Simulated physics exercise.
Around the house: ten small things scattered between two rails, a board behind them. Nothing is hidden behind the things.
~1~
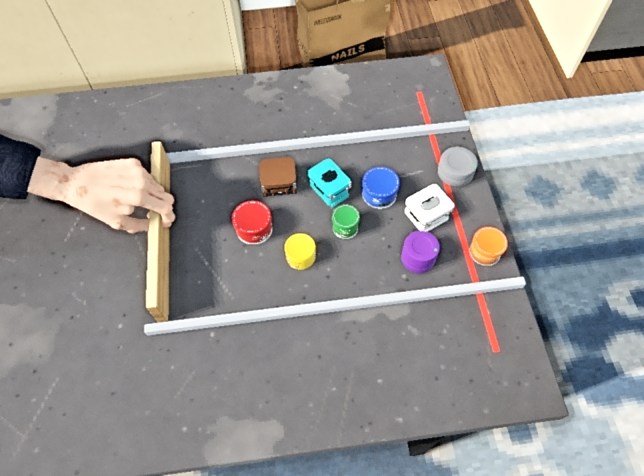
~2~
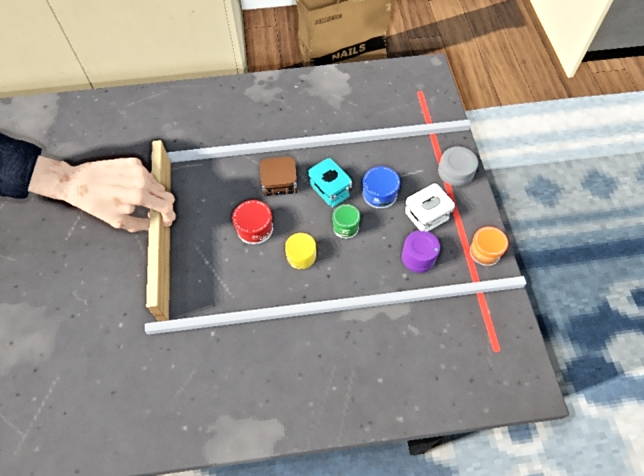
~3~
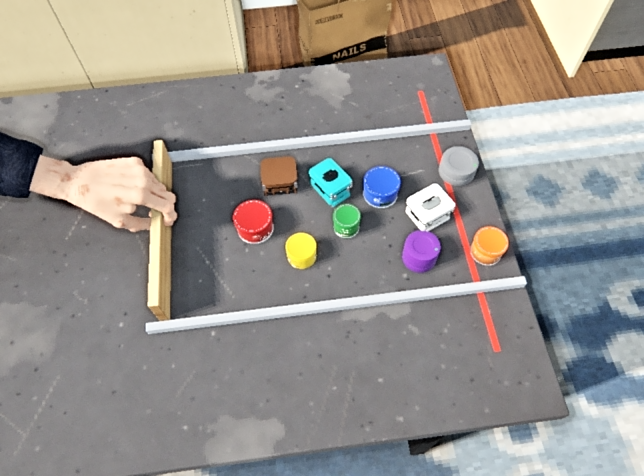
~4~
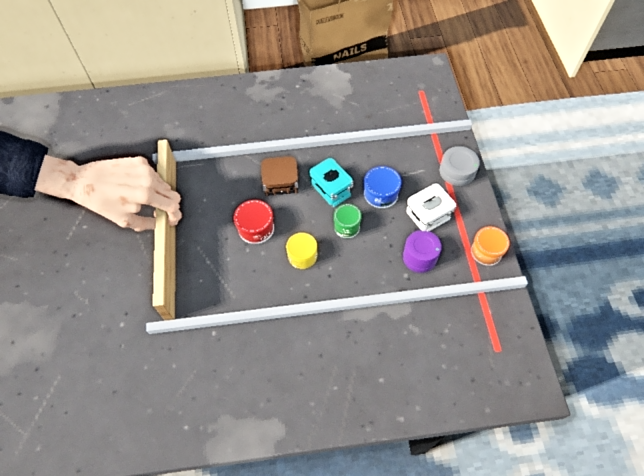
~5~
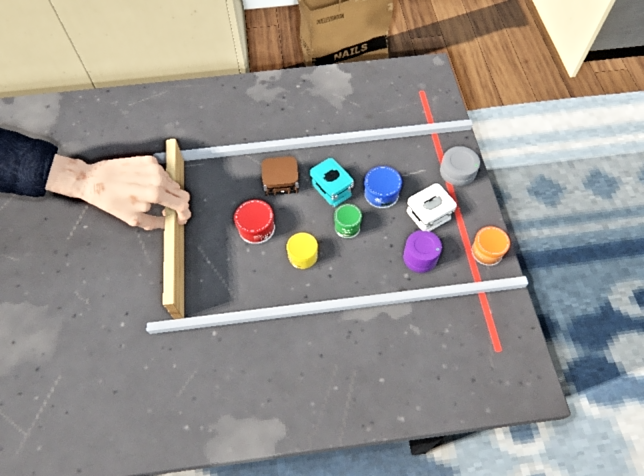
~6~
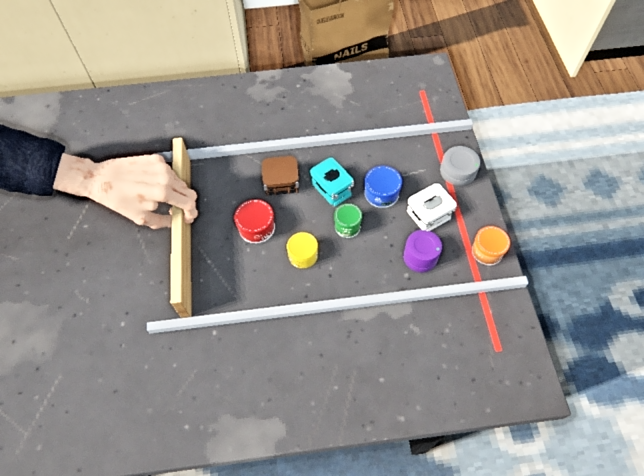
A hand slides a wooden board slightly right between two rails toward ten still objects.
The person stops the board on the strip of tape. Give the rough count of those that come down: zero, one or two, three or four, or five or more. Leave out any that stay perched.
As it turns out, the number that fall off is three or four.
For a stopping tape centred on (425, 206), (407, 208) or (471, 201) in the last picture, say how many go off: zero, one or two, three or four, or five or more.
Taking them in turn, no fall at all; none at all; more than four.
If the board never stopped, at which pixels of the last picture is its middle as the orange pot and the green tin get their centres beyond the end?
About (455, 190), and (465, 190) for the other.
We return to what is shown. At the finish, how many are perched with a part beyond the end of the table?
Overhanging: 3.
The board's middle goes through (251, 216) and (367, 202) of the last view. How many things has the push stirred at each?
The counts are 1 and 7.
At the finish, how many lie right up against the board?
In contact: 4.
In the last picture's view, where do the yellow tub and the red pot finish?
About (481, 232), and the other about (475, 196).
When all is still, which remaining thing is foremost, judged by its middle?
The orange pot ends nearest.
Soon after, none off yet; orange pot at rest near (490, 247); grey lid at rest near (460, 166); white case at rest near (431, 208).
Then, none off yet; orange pot at rest near (490, 247); grey lid at rest near (460, 166); white case moved a little near (441, 215).
Further on, none off yet; orange pot at rest near (490, 247); grey lid moved about its own width near (480, 160); white case moved about its own width near (490, 215).
At rest, the number that fall off is three or four; fallen, blue pot, white case and grey lid.
